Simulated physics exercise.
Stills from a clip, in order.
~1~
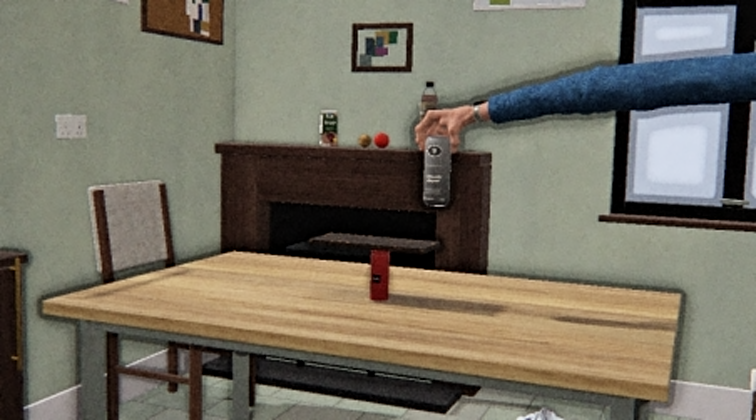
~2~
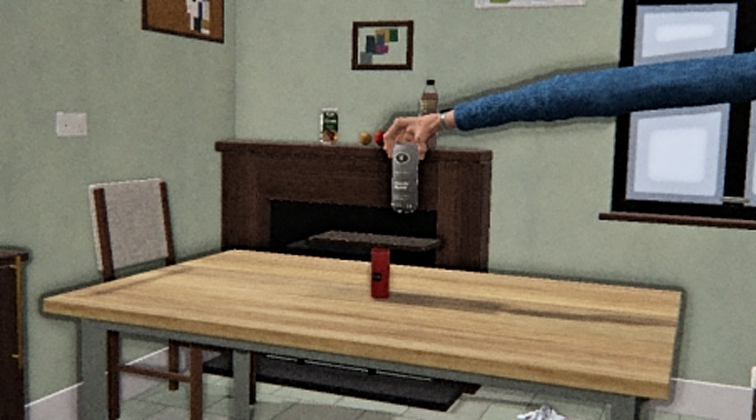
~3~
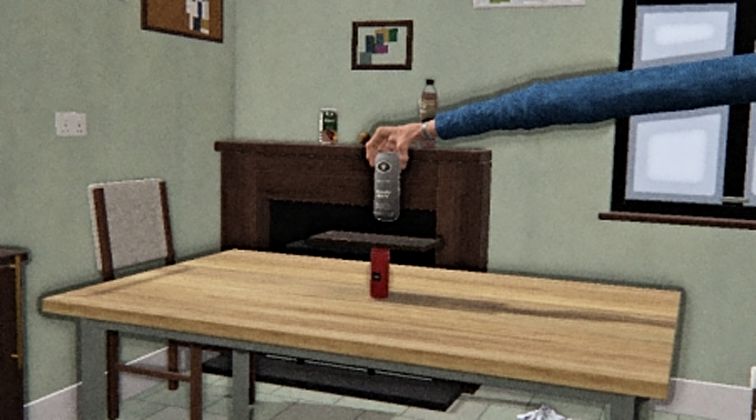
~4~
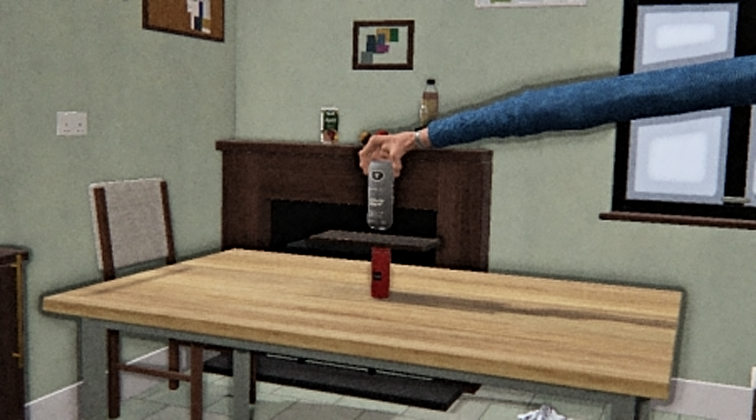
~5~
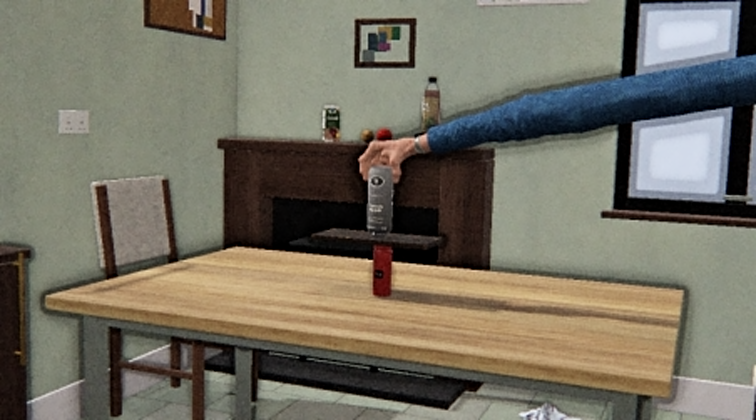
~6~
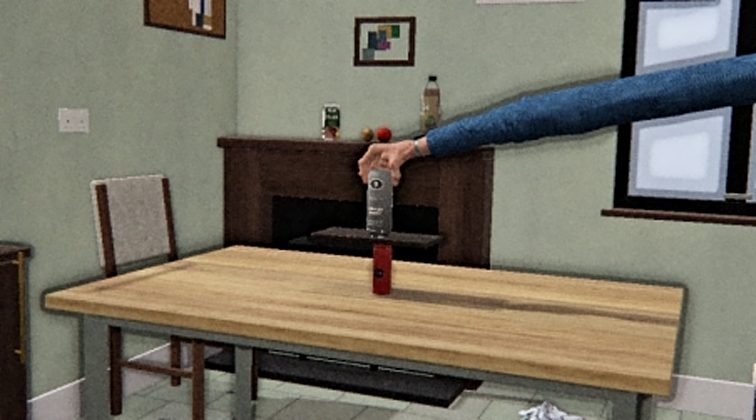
A hand in a blue sleeve carried a grey can leftward over a wooden table, then lowered it slowly until it was right above a small red can, still in the hand's grip.
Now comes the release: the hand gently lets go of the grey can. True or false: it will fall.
False.
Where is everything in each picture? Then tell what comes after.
The first picture shows on its way; grey can (437, 171); black board (375, 243).
The second picture shows on its way; grey can (405, 177); black board (375, 241).
The third picture shows on its way; grey can (387, 186); black board (375, 241).
The fourth picture shows on its way; grey can (381, 194); black board (376, 240).
The fifth picture shows on its way; grey can (380, 200); black board (377, 239).
The sixth picture shows in place under the hand; grey can (380, 203); black board (377, 237).
Then, 0.80 s on from there, no change.
Then, 1.70 s on from there, grey can resting near (380, 203).
In the end, all 3 unmoved. At the end, from the last picture's camera, grey can near (380, 203). The stack keeps its balance.
